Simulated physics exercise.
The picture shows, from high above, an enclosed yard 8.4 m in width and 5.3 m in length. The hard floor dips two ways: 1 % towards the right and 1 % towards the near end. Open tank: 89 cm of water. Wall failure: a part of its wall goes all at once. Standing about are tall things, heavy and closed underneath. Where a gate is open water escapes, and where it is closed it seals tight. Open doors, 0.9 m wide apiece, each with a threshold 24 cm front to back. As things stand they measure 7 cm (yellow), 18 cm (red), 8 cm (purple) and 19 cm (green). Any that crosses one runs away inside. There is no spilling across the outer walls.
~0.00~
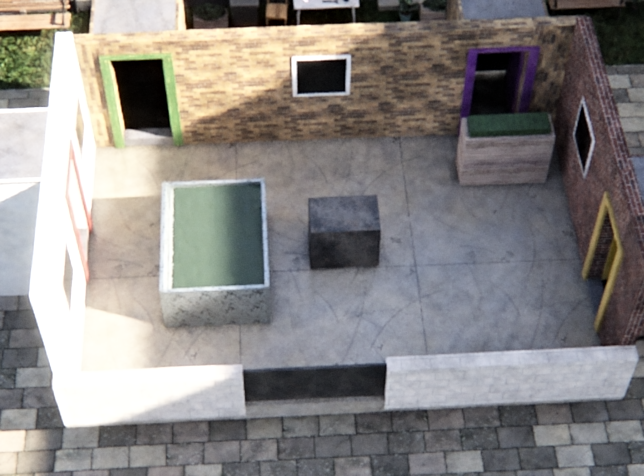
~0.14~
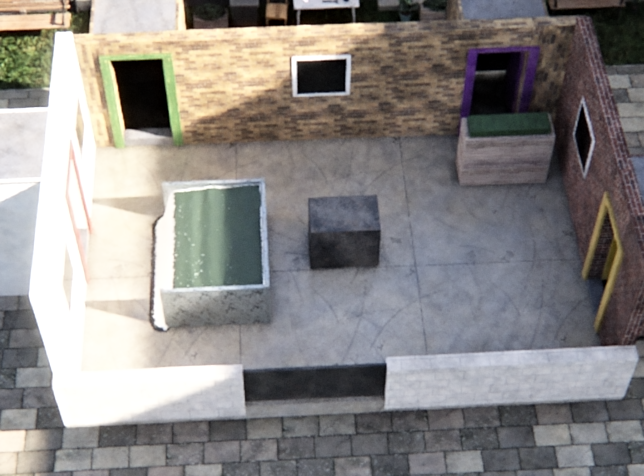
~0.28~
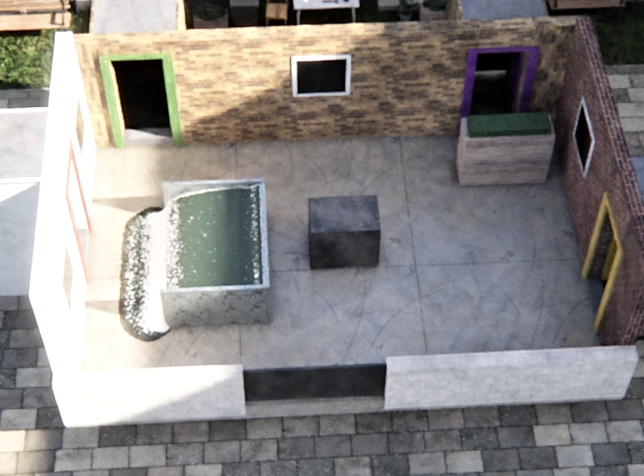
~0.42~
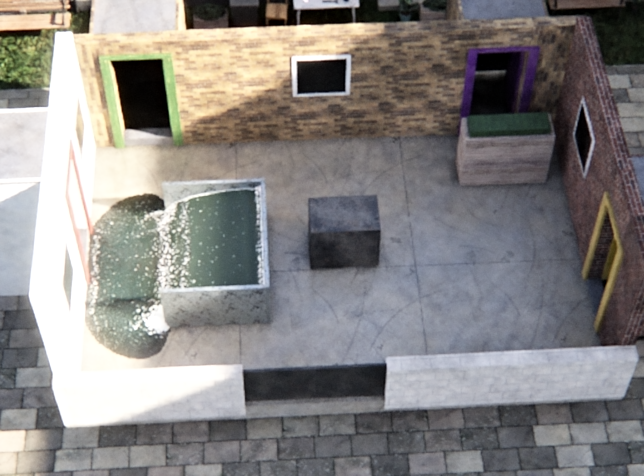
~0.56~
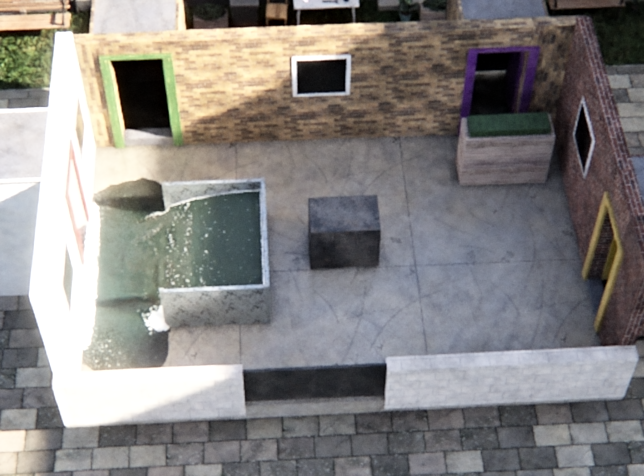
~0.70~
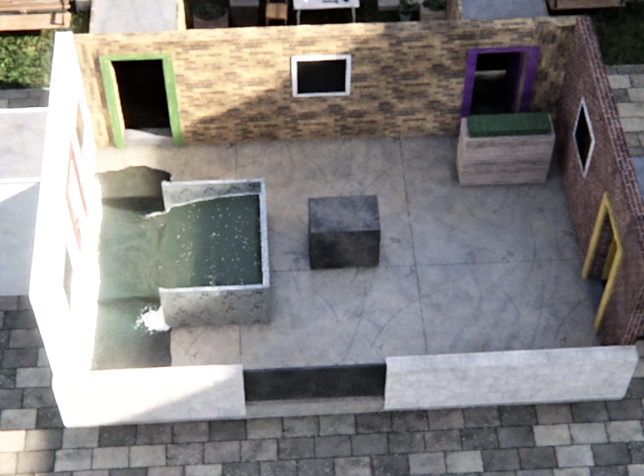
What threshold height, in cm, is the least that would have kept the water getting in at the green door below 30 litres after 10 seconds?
The least height is about 19.5 cm.
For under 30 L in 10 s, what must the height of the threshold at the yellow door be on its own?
About 11.5 cm at yellow.
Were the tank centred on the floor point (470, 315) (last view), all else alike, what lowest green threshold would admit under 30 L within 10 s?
18 cm or thereabouts.
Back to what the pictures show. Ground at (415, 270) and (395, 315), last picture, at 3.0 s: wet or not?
In that order: Not reached, flooded.
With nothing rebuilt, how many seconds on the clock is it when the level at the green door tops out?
Peak time: About 2.2 s.
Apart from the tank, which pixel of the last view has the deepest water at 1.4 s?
Around pixel (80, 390).
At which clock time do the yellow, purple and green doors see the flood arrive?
Yellow: 4.0 s; purple: 4.0 s; green: 1.3 s.
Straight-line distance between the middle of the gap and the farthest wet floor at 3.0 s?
Reach: Approx. 5.2 m.
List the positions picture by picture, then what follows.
The open tank at (214, 236) is whole and still, 89 cm deep; the green door at (144, 107) is dry, in the first frame.
Water pours out at (169, 261) and has run 0.2 m, to (154, 320); about 7 cm deep outside, 89 cm at the back, in the second frame.
Water pours out at (169, 262) and has run 0.7 m, to (125, 322); about 14 cm deep outside, 82 cm at the back, in the third frame.
Water pours out at (169, 263) and has run 1.3 m, to (88, 317); about 13 cm deep outside, 76 cm at the back, in the fourth frame.
Water pours out at (169, 263) and has run 1.6 m, to (75, 270); about 14 cm deep outside, 74 cm at the back, in the fifth frame.
The front is at a hidden place, 1.8 m from the gap at (169, 264); 5.6 m2 of floor is wet, 66 cm left at the back; 0.7 m in a straight line remain to the green door at (144, 107), in the sixth frame.
After 1.4 s water covers 15 % of the floor, deepest (64 cm) near (80, 390); 11 cm at the green door, 0 litres in over its 19 cm threshold.
After 3.0 s water covers 50 % of the floor, deepest (29 cm) near (79, 400); 23 cm at the green door, 24 litres in over its 19 cm threshold.
After 10.0 s water covers 95 % of the floor, deepest (13 cm) near (602, 377); 4 cm at the green door, 32 litres in over its 19 cm threshold.
At the green door as built, the water arrived by 1.4 s and peaked near 26 cm at 2.2 s.
Run again over the same 10 s with other heights there, 47 litres in over 17 cm, 13 litres over 23 cm. The limit of 30 litres is kept from about 19.5 cm up.
